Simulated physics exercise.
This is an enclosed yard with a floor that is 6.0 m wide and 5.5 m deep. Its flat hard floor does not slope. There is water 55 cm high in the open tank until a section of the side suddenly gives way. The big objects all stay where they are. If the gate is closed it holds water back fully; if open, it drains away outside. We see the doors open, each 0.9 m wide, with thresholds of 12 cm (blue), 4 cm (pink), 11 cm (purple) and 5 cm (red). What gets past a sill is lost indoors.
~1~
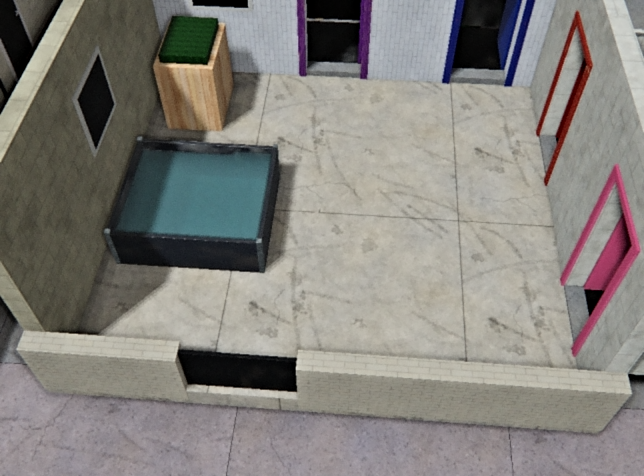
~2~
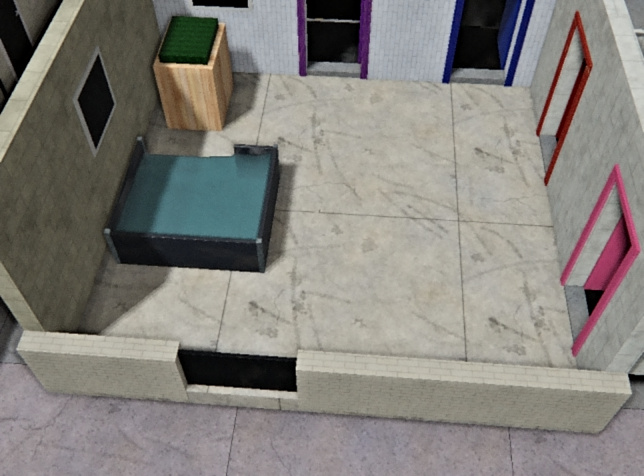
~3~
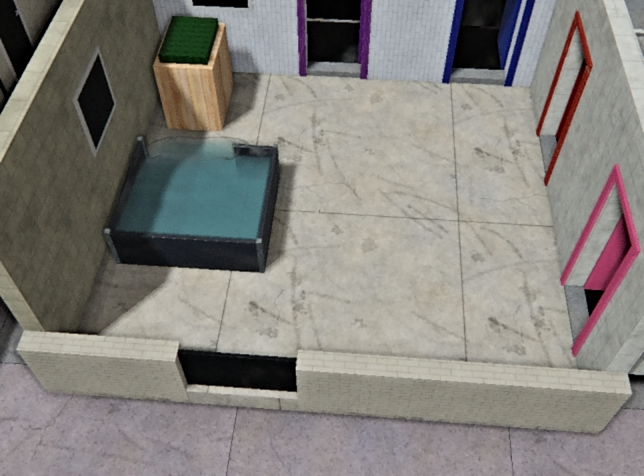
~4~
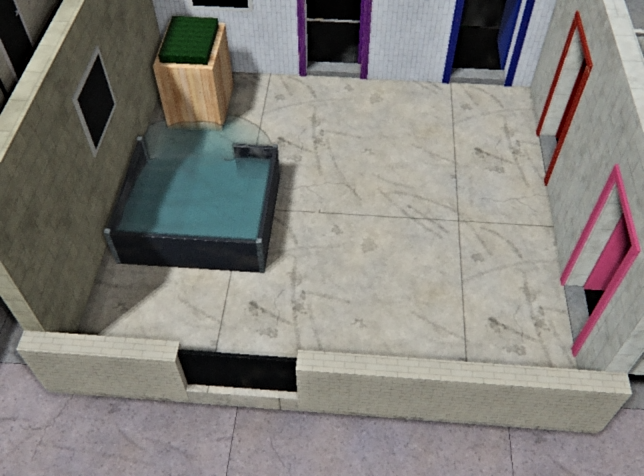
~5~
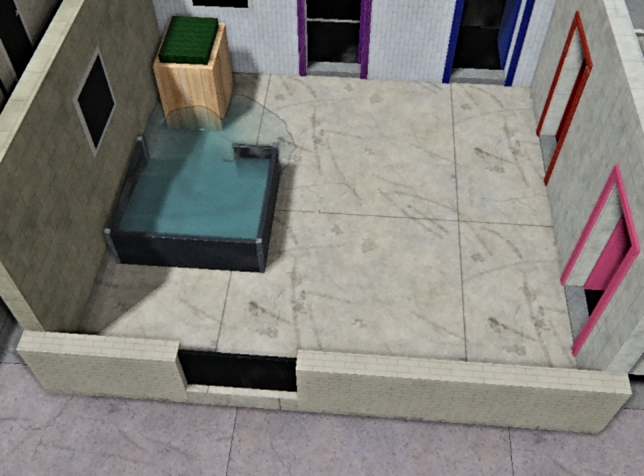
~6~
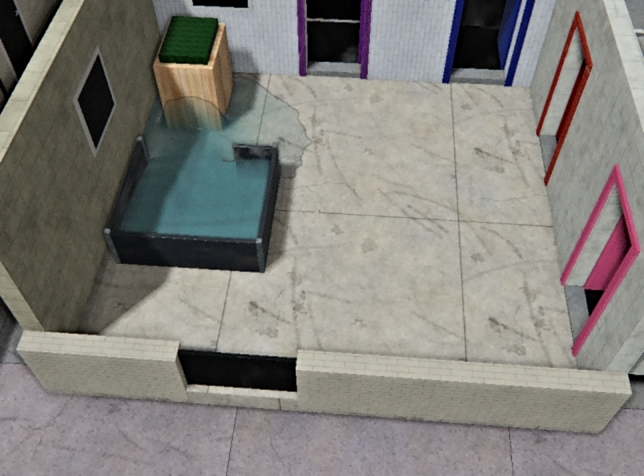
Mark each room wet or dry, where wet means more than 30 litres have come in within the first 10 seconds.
Blue door - dry, pink door - dry, purple door - dry, red door - wet.
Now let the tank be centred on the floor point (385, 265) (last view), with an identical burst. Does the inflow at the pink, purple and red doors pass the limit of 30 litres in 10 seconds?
Checking each door against the limit: Pink does not exceed it, purple tops it, red does not exceed it.
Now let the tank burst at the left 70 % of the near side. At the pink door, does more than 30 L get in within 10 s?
Then pink exceeds it.
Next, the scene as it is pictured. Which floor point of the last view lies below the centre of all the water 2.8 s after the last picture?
Centre: Approx. (258, 162) px.
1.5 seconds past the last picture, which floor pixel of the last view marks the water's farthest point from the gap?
(459, 88).
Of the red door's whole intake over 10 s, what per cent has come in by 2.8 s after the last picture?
It comes to about 0 per cent.
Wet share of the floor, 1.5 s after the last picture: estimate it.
Wet share: About 30 %.
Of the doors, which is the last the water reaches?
Door: Pink.
Then, 0.7 s after the last picture water covers 15 % of the floor and is deepest (42 cm) near (170, 134); blue door not reached, pink door not reached, purple door 9 cm at the sill, 0 L in, red door not reached.
Then, 1.5 s after the last picture water covers 30 % of the floor and is deepest (38 cm) near (167, 74); blue door not reached, pink door not reached, purple door 14 cm at the sill, 5 L in, red door not reached.
Then, 2.8 s after the last picture water covers 50 % of the floor and is deepest (22 cm) near (167, 74); blue door 7 cm at the sill, 0 L in, pink door not reached, purple door 8 cm at the sill, 11 L in, red door 2 cm at the sill, 0 L in.
Then, 5.3 s after the last picture water covers 70 % of the floor and is deepest (16 cm) near (503, 91); blue door 11 cm at the sill, 4 L in, pink door 4 cm at the sill, 0 L in, purple door 7 cm at the sill, 12 L in, red door 11 cm at the sill, 64 L in.
Then, 9.3 s after the last picture water covers 95 % of the floor and is deepest (10 cm) near (536, 342); blue door 7 cm at the sill, 5 L in, pink door 7 cm at the sill, 3 L in, purple door 4 cm at the sill, 12 L in, red door 7 cm at the sill, 96 L in.
